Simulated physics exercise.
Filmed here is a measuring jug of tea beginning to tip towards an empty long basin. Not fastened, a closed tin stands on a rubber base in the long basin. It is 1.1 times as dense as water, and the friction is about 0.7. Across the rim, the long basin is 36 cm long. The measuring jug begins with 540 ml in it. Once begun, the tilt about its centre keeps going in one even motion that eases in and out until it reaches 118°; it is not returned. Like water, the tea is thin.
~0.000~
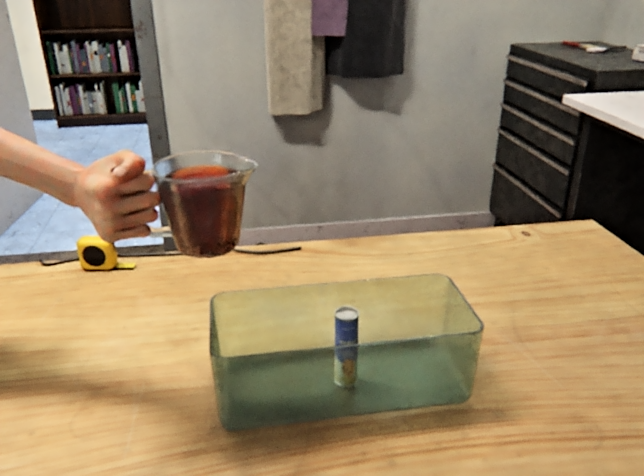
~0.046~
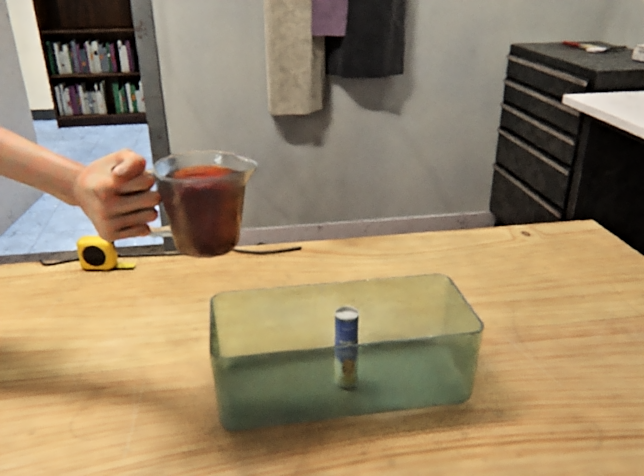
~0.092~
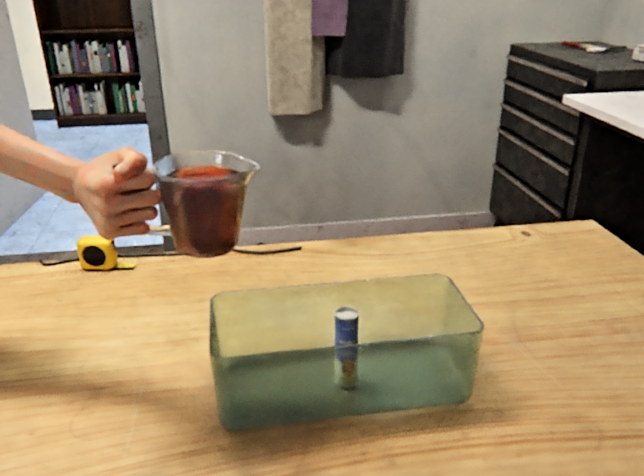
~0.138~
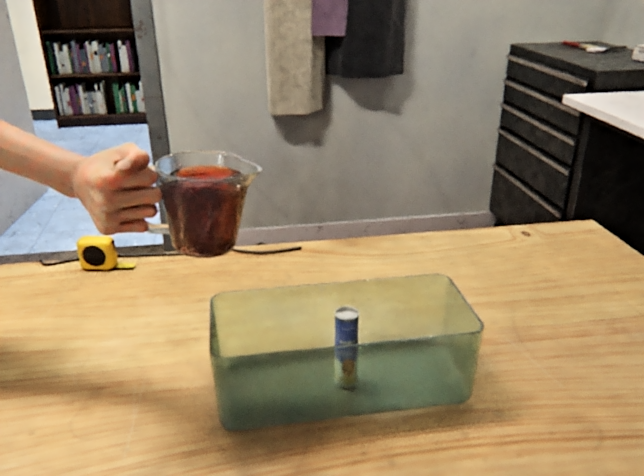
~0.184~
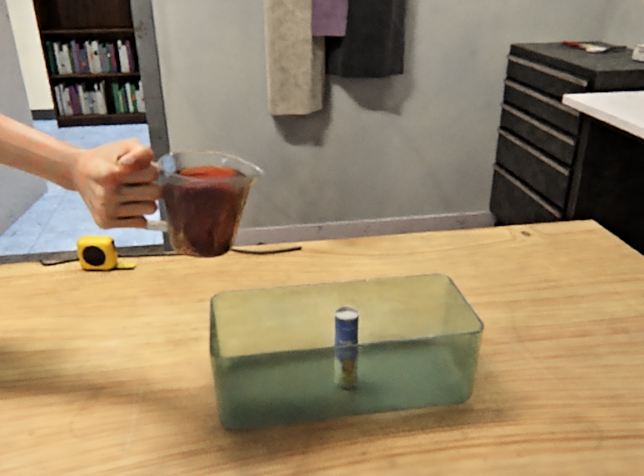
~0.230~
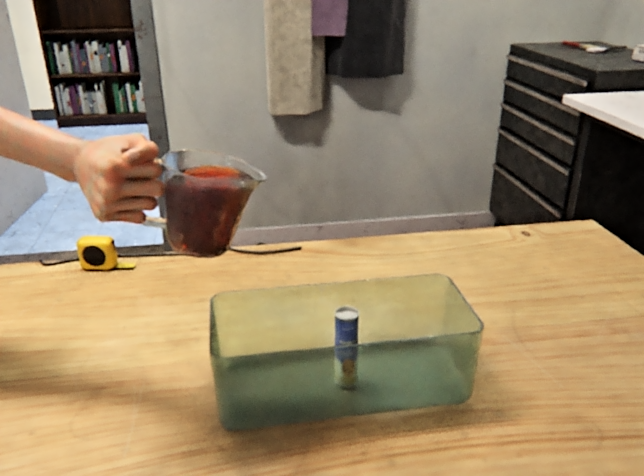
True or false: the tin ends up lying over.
False.
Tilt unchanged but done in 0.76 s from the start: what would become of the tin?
The tin remains upright.
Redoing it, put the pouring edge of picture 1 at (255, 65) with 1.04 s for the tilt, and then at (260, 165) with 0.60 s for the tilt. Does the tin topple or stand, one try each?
First it goes over; then it keeps standing.
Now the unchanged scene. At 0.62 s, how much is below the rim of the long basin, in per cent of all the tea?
Roughly 10 per cent.
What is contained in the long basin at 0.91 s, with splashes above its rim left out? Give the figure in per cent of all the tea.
Around 80 parts in a hundred.
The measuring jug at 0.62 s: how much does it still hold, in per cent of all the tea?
About 62 per cent.
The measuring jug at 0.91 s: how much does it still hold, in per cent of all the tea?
5 in a hundred, give or take.
By 0.62 s the tilt is 77° and 61 per cent is still to pour; the tin stands where it began.
By 0.91 s the tilt is 114° and 5 per cent is still to pour; the tin stands 1 cm from where it began.
By 1.21 s the tilt is 118° and 0 per cent is still to pour; the tin stands 1 cm from where it began.
By 1.54 s the tilt is 118° and 0 per cent is still to pour; the tin stands 1 cm from where it began.
At rest the tin stands 1 cm from where it began.
